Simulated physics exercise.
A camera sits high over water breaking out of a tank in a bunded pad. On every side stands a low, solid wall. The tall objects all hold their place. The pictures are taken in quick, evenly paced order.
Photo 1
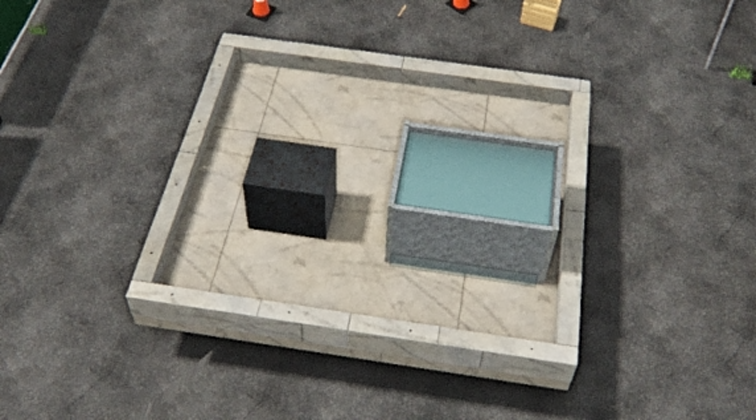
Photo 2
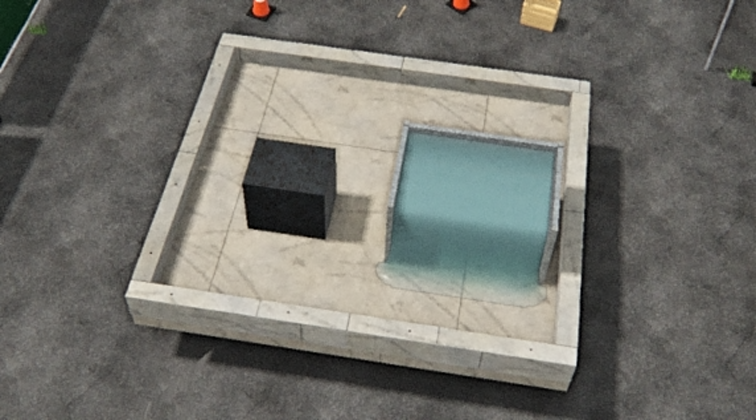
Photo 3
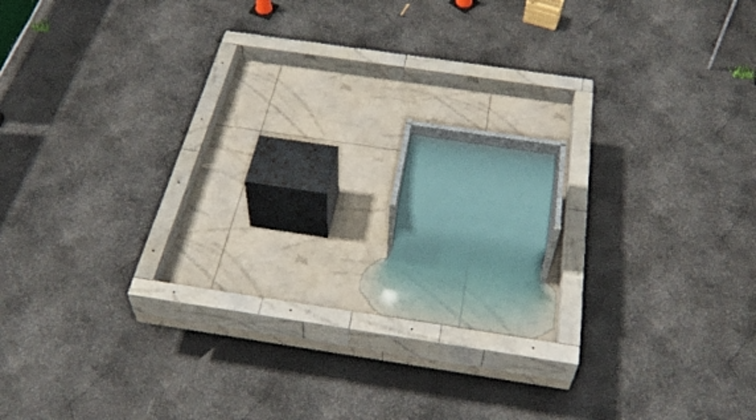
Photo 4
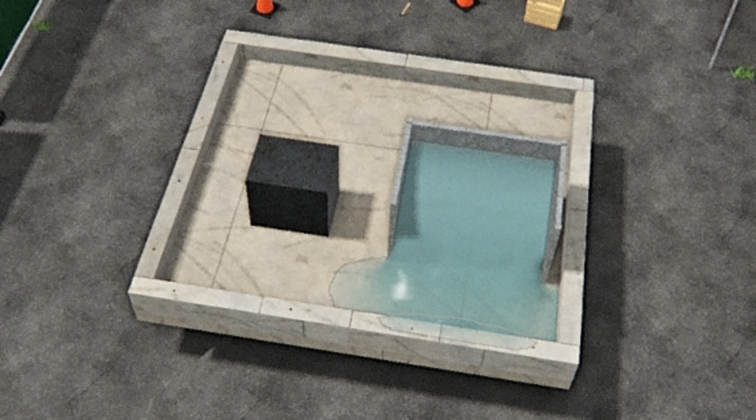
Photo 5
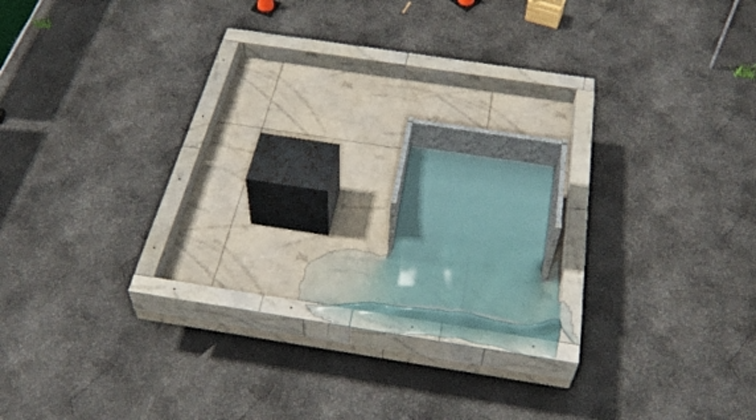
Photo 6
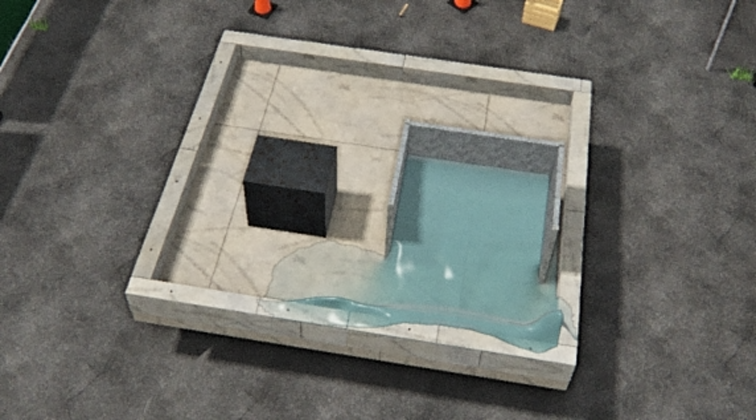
Water breaks out of a grey tank on a pale, low-walled pad set on dark asphalt, seen from high above by a nearly still camera. The blue-green water sits at the right, a black block stands left of it, and orange cones and a tan box lie beyond the far wall. The tank's near side opens, and water pours toward the near wall, spreads left and ripples along it.
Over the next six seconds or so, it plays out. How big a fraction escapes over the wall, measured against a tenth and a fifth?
The fraction escaping is above a fifth.
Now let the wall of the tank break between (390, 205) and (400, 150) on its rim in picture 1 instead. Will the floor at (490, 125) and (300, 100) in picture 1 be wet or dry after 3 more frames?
First point still untouched; second point waterlogged.
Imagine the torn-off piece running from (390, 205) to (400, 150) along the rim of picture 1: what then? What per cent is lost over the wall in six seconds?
Around 6 in a hundred.
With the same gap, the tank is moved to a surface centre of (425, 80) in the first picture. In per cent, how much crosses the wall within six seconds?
About 12 per cent.
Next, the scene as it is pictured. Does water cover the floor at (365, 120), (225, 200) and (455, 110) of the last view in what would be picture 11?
First spot high and dry, second spot high and dry, third spot high and dry.
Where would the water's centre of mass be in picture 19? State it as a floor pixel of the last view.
Roughly at (396, 257).
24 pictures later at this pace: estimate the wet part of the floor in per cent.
Around 80 percent, give or take.
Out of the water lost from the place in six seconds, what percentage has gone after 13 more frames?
It should be close to 100 percent by then.
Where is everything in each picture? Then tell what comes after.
Still water in the water tank at (478, 179), in the first frame.
Water pours out at (467, 250) and has run to (381, 266), in the second frame.
The front is at (368, 291), out from the gap at (469, 252), in the third frame.
Water pours out at (468, 255) and has run to a hidden place, in the fourth frame.
Water pours out at (468, 255) and has run to a hidden place, in the fifth frame.
Water pours out at (465, 258) and has run to a hidden place, in the sixth frame.
A moment on, water covers 25 % of the floor; the low wall has let 16 % over.
Next, water covers 30 % of the floor; the low wall has let 26 % over.
Then, water covers 50 % of the floor; the low wall has let 34 % over.
Later, water covers 65 % of the floor; the low wall has let 34 % over.
In the end, water covers 80 % of the floor; the low wall has let 34 % over.
